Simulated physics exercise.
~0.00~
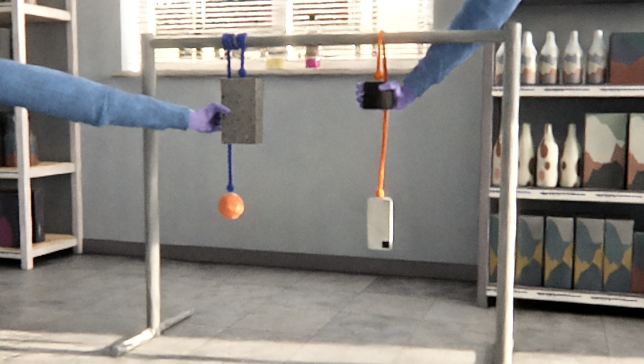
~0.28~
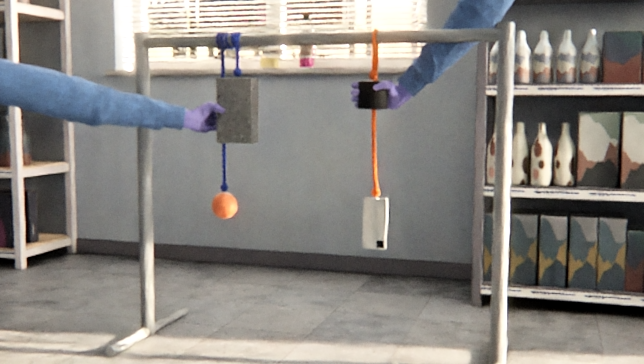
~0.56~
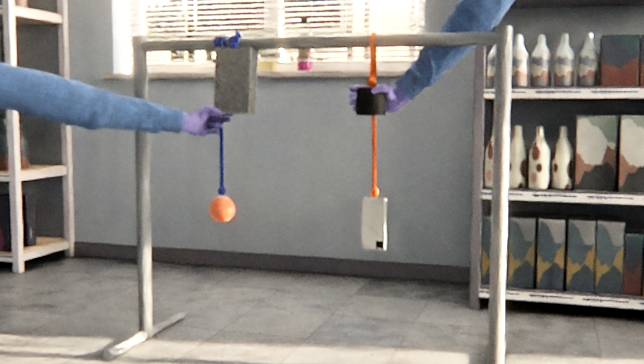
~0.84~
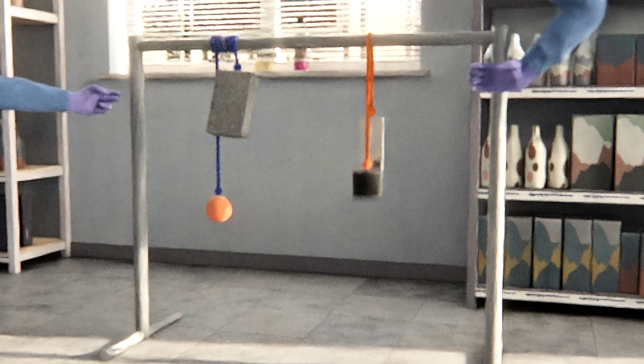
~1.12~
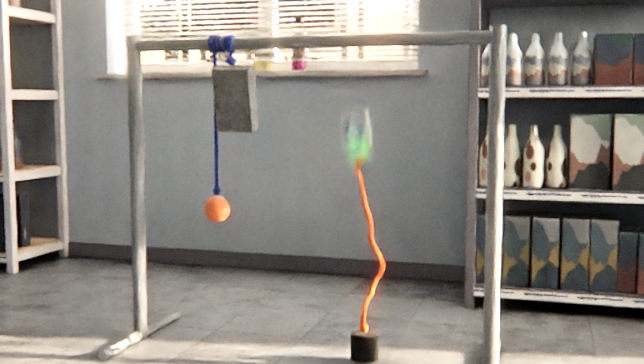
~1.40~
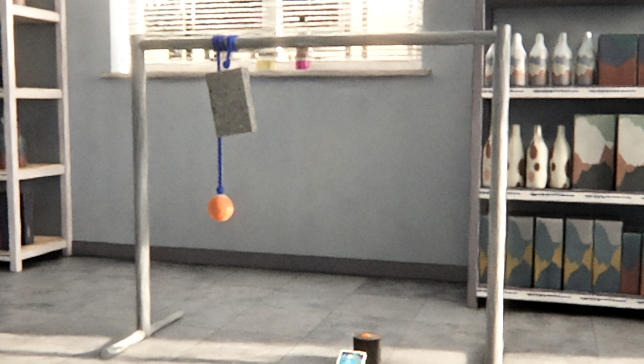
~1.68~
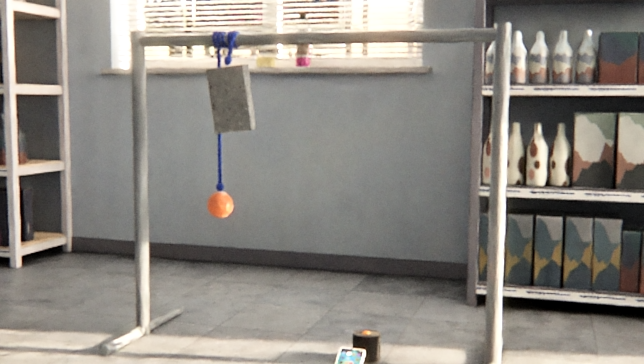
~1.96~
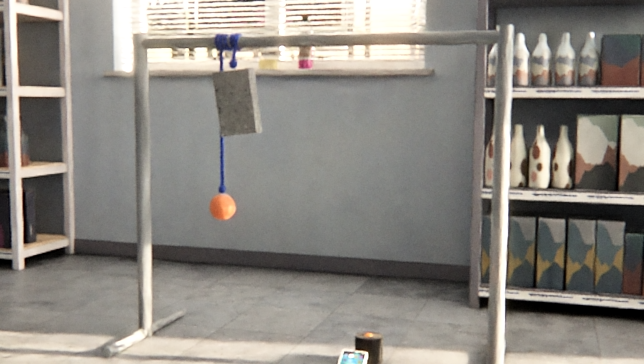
At the start, two gloved hands reach toward a metal rail, one at a grey block hung on a blue rope with an orange ball below it, the other holding a dark cylinder on an orange rope with a pale phone hanging beneath. The hands let go and draw back. The block tilts and sways slightly but stays up, while the cylinder drops and the phone rises. The orange rope slips off the rail as the cylinder reaches the floor, and the phone tumbles down beside it. At the end, the block and ball still hang from the rail.
